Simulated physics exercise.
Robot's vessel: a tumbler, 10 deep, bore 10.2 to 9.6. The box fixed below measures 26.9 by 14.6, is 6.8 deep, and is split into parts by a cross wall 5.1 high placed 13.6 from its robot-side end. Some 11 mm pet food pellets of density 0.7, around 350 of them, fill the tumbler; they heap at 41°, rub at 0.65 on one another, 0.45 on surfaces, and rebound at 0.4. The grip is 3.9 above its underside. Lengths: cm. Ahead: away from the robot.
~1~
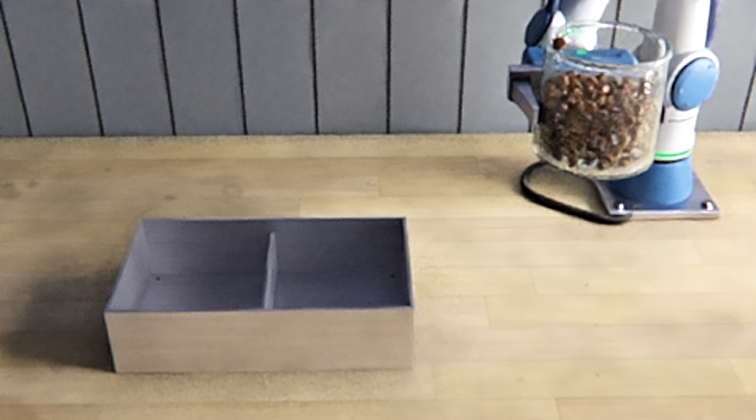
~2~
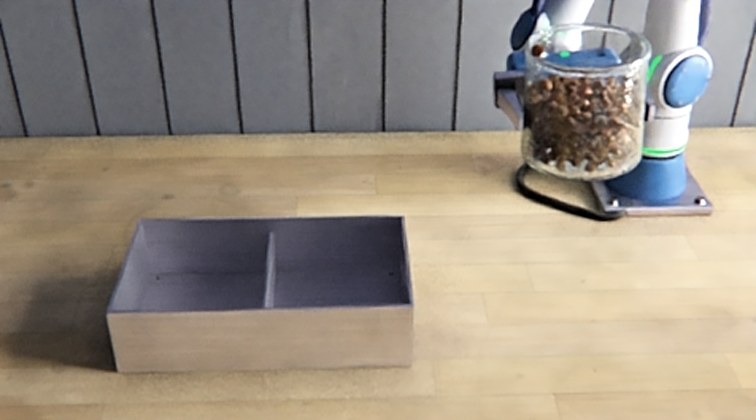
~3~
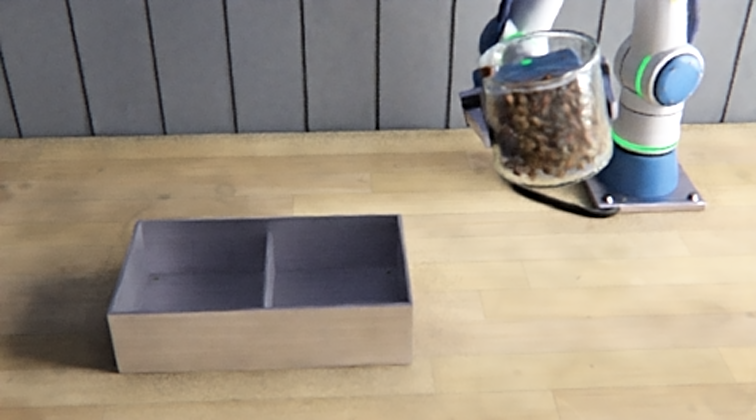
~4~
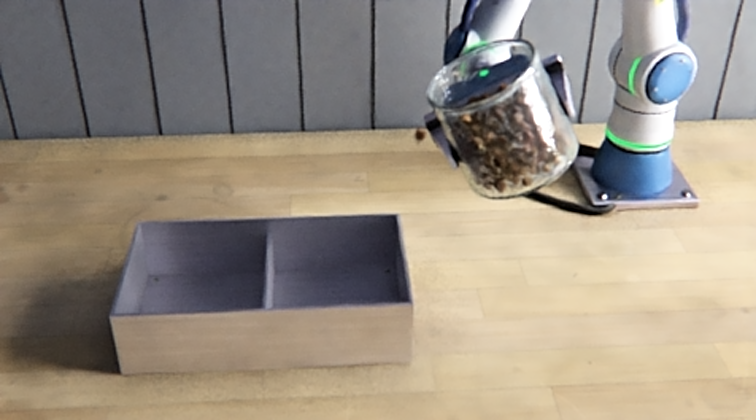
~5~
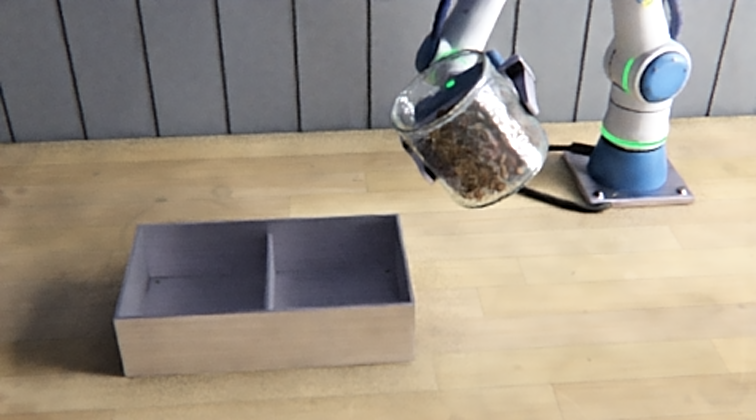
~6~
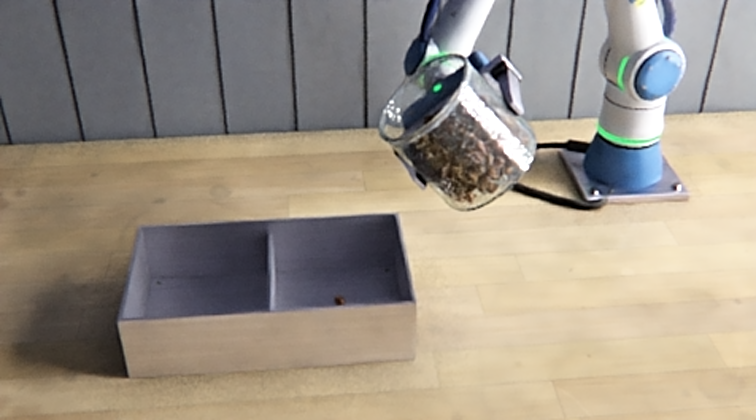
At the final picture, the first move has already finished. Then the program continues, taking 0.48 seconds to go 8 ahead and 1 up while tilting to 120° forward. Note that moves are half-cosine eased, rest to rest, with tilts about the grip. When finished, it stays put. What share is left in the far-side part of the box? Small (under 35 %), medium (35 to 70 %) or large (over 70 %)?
Small.
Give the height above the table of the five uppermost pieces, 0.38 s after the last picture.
I'd put it near 24 cm.
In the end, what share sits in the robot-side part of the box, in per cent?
Estimate: Near 90 %.
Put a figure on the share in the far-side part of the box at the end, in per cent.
It should be close to 10 per cent.
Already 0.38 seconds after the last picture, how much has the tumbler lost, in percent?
Roughly 0 per cent by then.
Then, 0.19 s on, tilted 68° forward, highest piece 25 above the table; 347 in the tumbler, 1 in the robot-side part.
Then, 0.38 s on, tilted 112° forward, highest piece 25 above the table; 346 in the tumbler, 1 in the robot-side part, 1 in flight or on a rim.
Then, 0.68 s on, tilted 120° forward, highest piece 20 above the table; 188 in the robot-side part, 128 in the tumbler, 29 in the far-side part, 3 in flight or on a rim.
Then, 1.73 s on, tilted 120° forward, highest piece 5 above the table; 316 in the robot-side part, 32 in the far-side part.
In the end, 316 in the robot-side part, 32 in the far-side part. That is 9 % in the far-side part of the box.
